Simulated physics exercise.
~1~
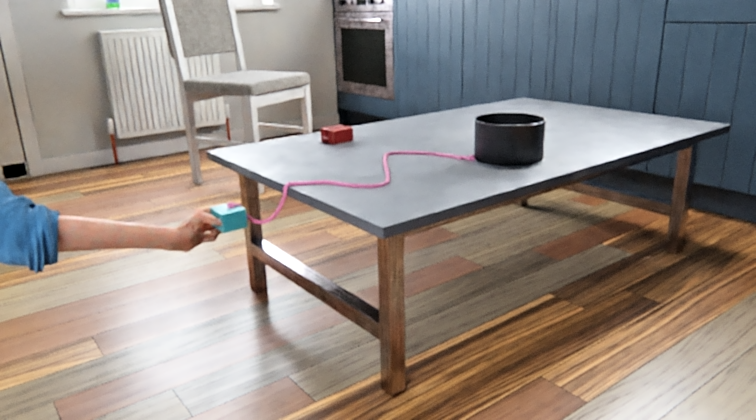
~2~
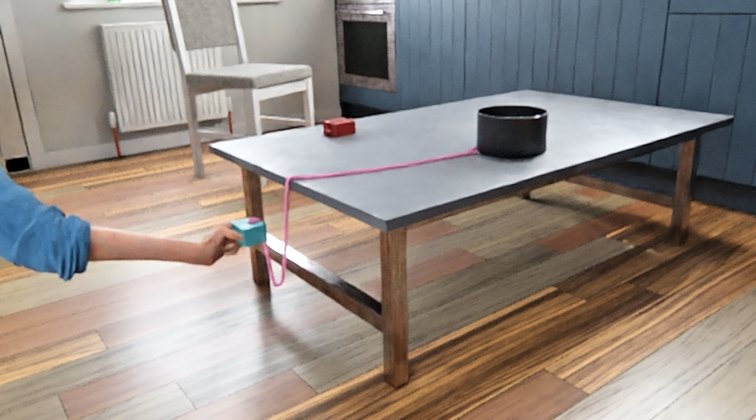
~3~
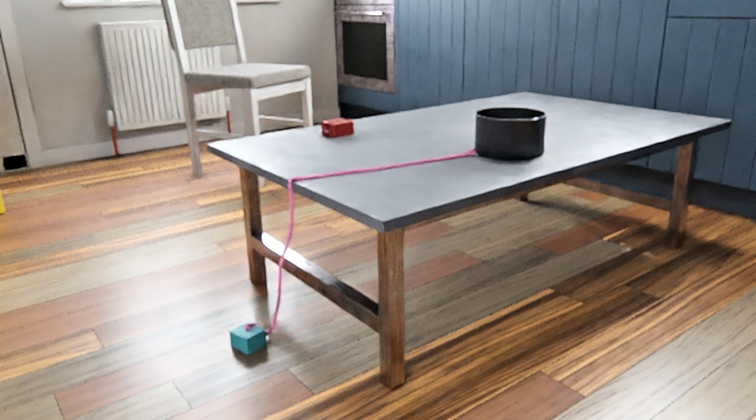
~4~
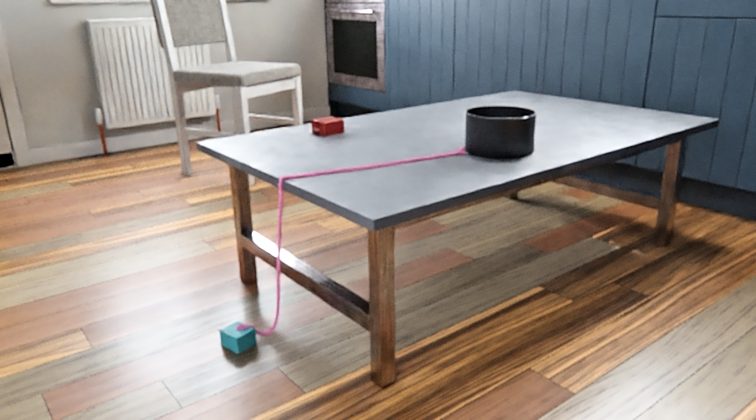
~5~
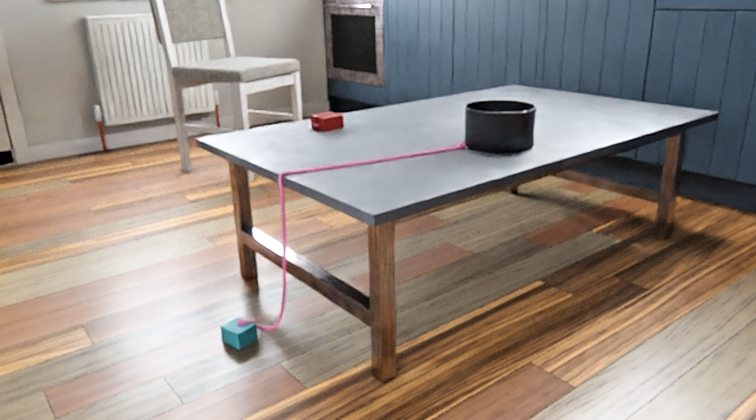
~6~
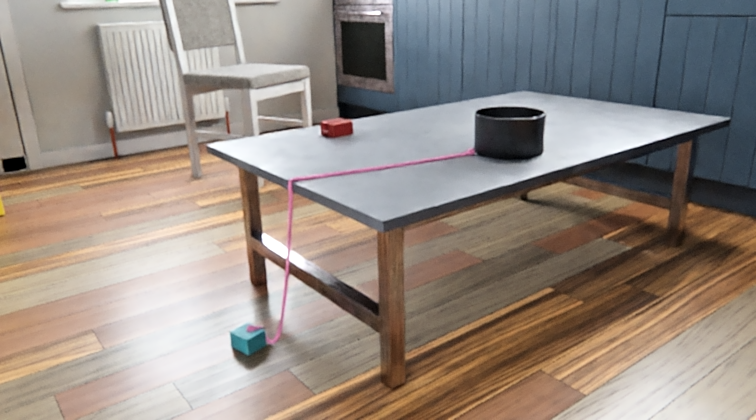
Hand releasing a turquoise block tied to a pink cord, the block dropping to the floor as pot and red box stay on table.
